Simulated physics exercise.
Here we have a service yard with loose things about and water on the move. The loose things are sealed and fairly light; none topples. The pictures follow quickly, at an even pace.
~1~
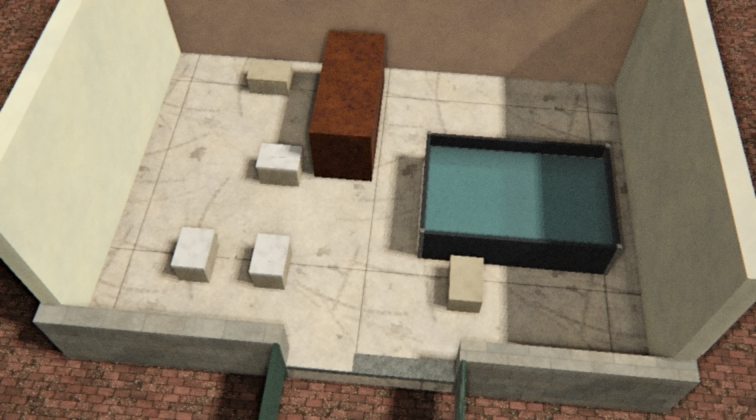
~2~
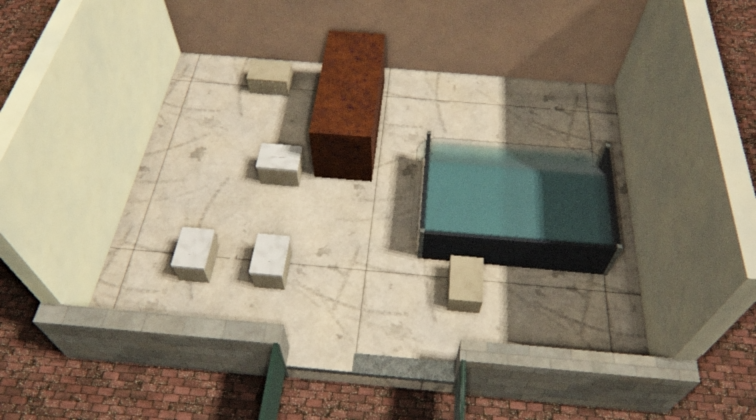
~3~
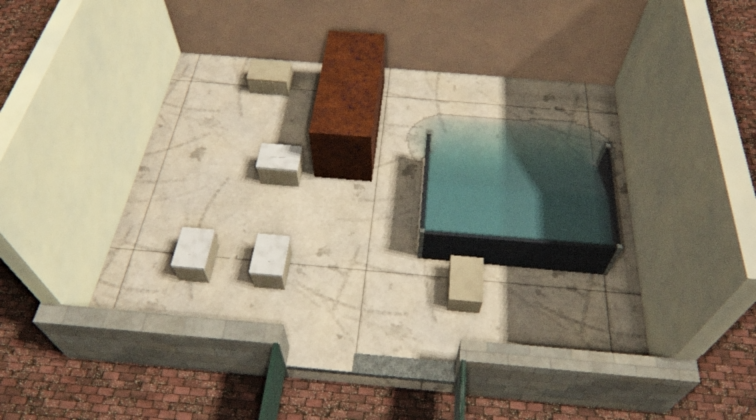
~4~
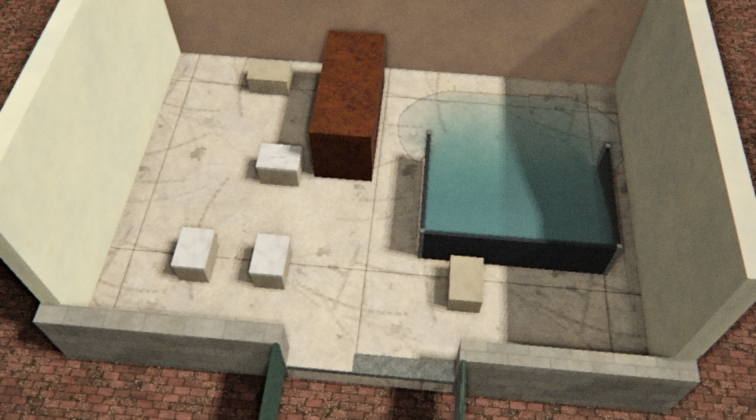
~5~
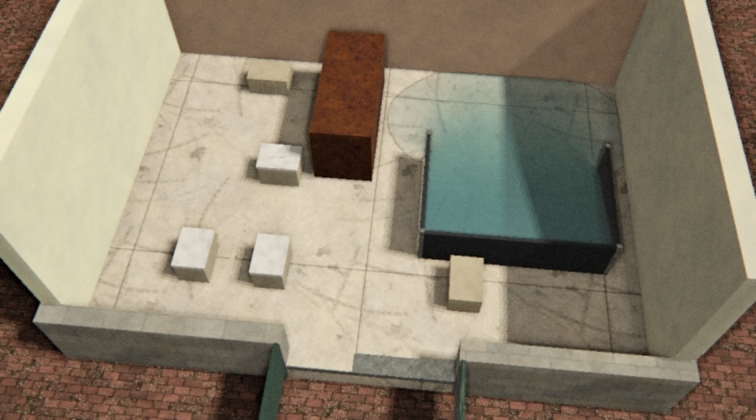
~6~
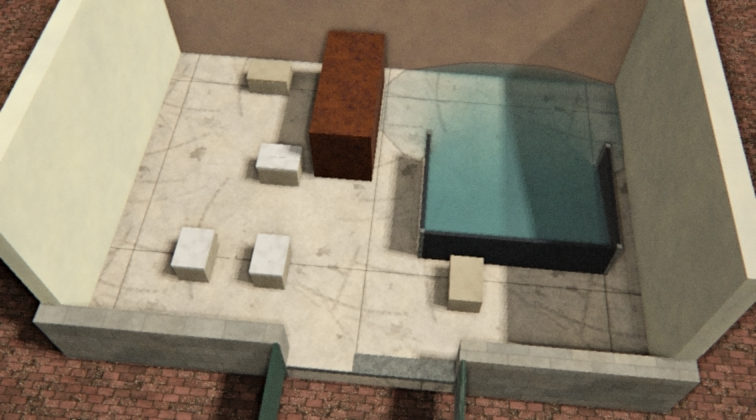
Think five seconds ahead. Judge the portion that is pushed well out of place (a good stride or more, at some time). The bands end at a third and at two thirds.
That comes to less than a third.
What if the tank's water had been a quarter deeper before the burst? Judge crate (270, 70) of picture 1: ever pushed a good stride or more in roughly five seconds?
Answer: Moved that far.
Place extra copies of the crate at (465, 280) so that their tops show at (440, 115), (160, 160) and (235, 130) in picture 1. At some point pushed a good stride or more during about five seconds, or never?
As listed: Shifted that much, short of that, under that.
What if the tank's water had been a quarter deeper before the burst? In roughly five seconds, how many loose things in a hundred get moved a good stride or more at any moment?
Close to 20 %.
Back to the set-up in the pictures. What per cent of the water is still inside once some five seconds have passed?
Some 96 per cent.
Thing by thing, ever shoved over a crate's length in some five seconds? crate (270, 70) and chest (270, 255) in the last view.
In turn: Moved that far, under that.
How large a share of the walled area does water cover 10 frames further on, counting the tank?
Some 35 per cent.
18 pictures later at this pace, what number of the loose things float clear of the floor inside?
It comes to 0.
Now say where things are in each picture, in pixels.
In the first frame, a crate at (466, 278) rests on the ground; a crate at (269, 70) rests on the ground; 0 of 5 have shifted.
In the second frame, a crate at (466, 278) rests on the ground; a crate at (269, 70) rests on the ground; 0 of 5 have shifted.
In the third frame, a crate at (466, 278), on the bottom; a crate at (269, 70), on the bottom; 0 of 5 have shifted.
In the fourth frame, a crate at (466, 278) rests on the ground; a crate at (269, 70) rests on the ground; 0 of 5 have shifted.
In the fifth frame, a crate at (466, 278) rests on the ground; a crate at (269, 70) rests on the ground; 0 of 5 have shifted.
In the sixth frame, a crate at (466, 278), on the bottom; a crate at (269, 70), on the bottom; 0 of 5 have shifted.
A moment on, 0 of 5 are well off their spots; 0 afloat.
Next, 0 of 5 are well off their spots; 0 afloat.
Later, 1 of 5 are well off their spots; 0 afloat.
In the end, 1 of 5 are well off their spots, and 1 have been at some point; 0 afloat.
